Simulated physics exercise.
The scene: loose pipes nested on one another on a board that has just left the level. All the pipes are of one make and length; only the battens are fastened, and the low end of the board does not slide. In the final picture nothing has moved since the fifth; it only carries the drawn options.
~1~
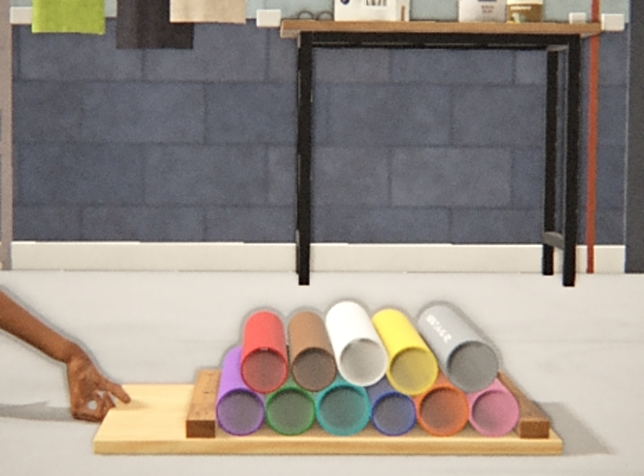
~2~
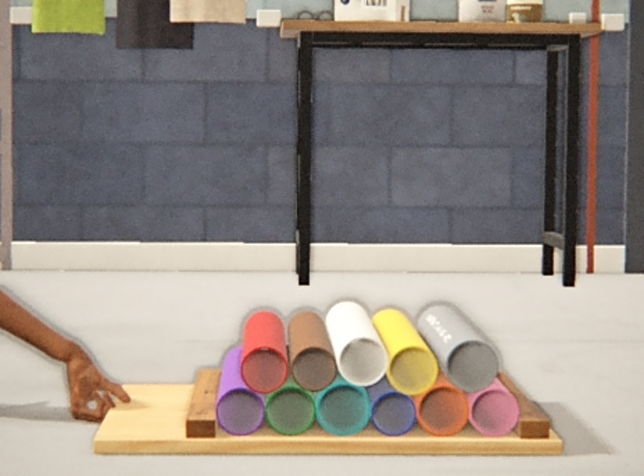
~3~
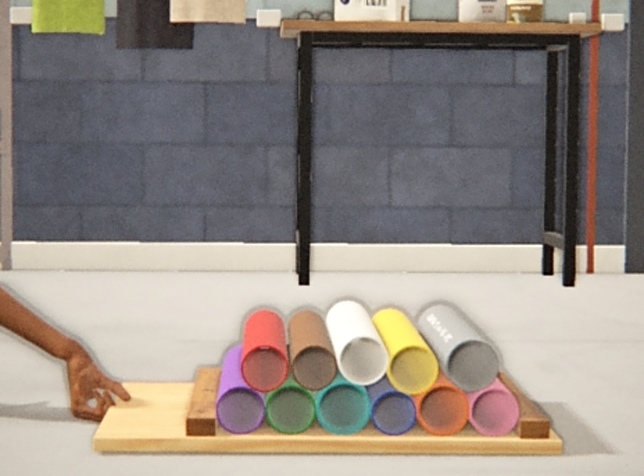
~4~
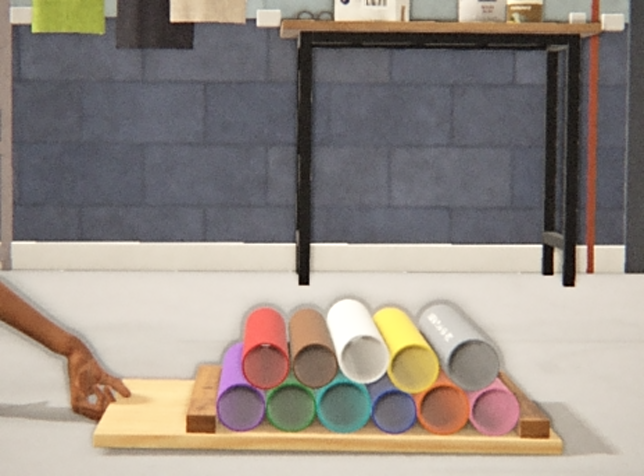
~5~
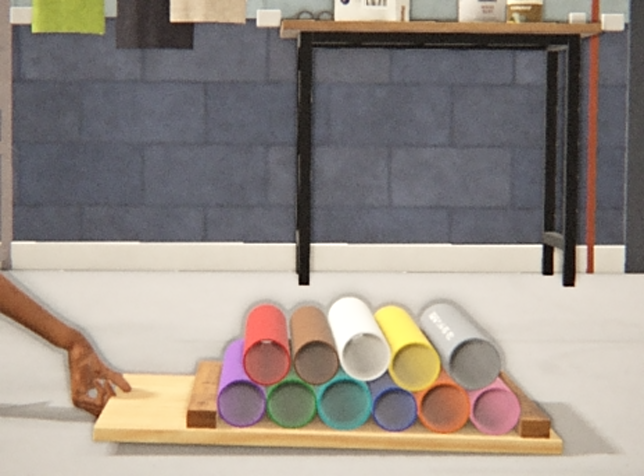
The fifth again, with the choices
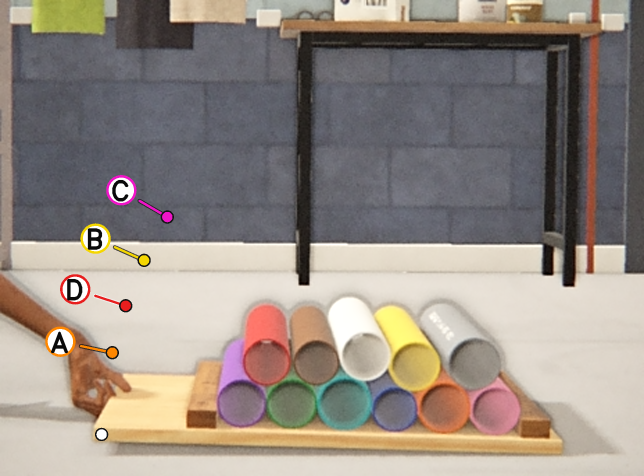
A hand at the left grips the end of a pale wooden board on a light floor, seen from the side by a still camera before a dark block wall and a table. Purple, green, turquoise, blue, orange and pink pipes lie between two battens, beneath red, brown, white, yellow and grey ones. The hand raises the board's left end very slightly, and the pipes barely shift.
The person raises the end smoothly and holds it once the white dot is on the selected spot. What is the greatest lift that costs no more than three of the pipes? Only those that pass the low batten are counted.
Mark C is as high as it can go.
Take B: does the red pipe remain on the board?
Yes.
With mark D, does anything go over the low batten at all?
No.
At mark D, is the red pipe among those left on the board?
Yes, with D.
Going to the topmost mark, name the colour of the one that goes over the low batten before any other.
The grey one.
On the marked copy, A at (112, 352); B at (144, 260); C at (167, 217); D at (126, 306); the white dot at (102, 434).
Taking C. A third of the way, board at 20°.
Two thirds of the way, board at 30°.
When it is over, board at 30°, three over the low batten (grey, yellow, white).
As for the rest, A none over the low batten; B none over the low batten; D none over the low batten.
